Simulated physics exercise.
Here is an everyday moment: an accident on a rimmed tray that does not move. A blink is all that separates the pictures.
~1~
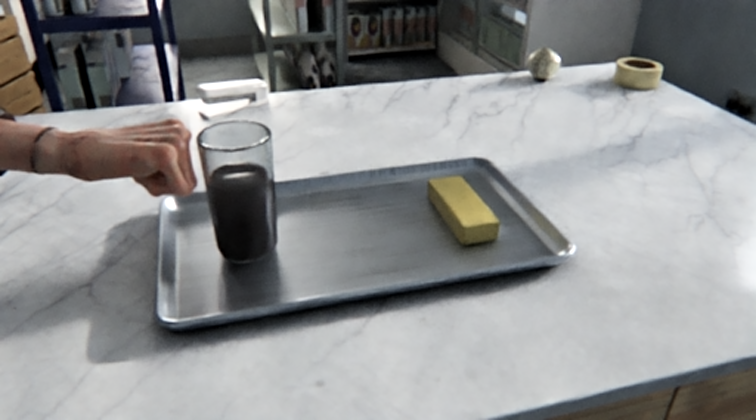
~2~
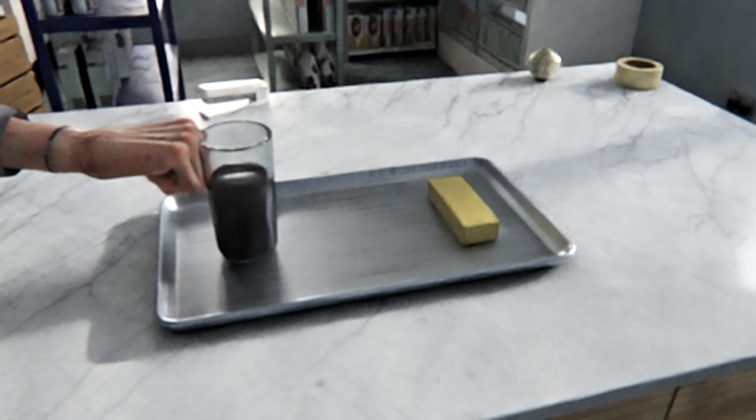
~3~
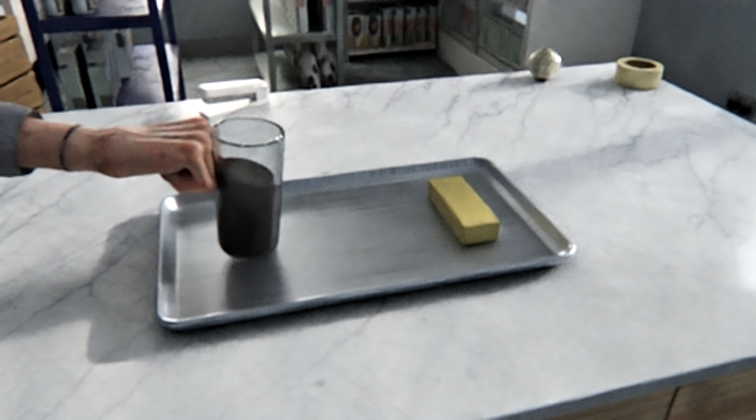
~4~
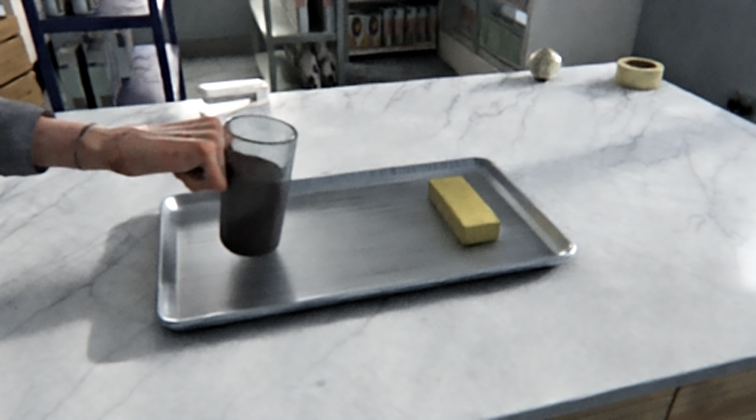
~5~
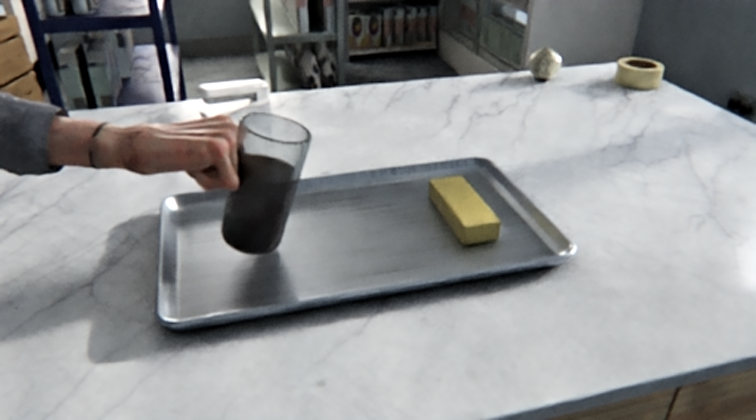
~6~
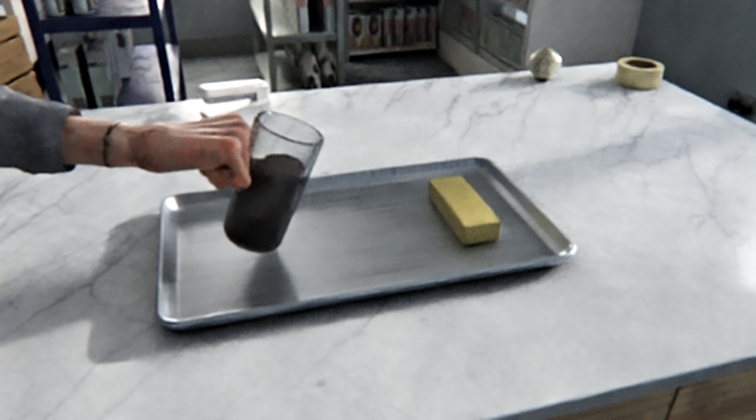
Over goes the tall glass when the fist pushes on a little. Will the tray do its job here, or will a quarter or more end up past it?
It does its job, with less than a quarter lost.
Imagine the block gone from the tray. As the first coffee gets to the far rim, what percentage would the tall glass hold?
55 %.
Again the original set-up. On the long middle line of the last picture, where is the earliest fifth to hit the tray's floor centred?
I'd mark it somewhere close to pixel (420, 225).
A moment on, the tall glass is falling and 100 per cent is in the glass, 0 on the tray and 0 above or beyond its rim.
Next, the tall glass lies on its side and 86 per cent is in the glass, 2 on the tray and 12 above or beyond its rim.
Then the tall glass lies on its side and 51 per cent is in the glass, 34 on the tray and 15 above or beyond its rim.
Later the tall glass lies on its side and 27 per cent is in the glass, 56 on the tray and 17 above or beyond its rim.
In the end 84 per cent is held by tray and glass, 16 is off the tray.
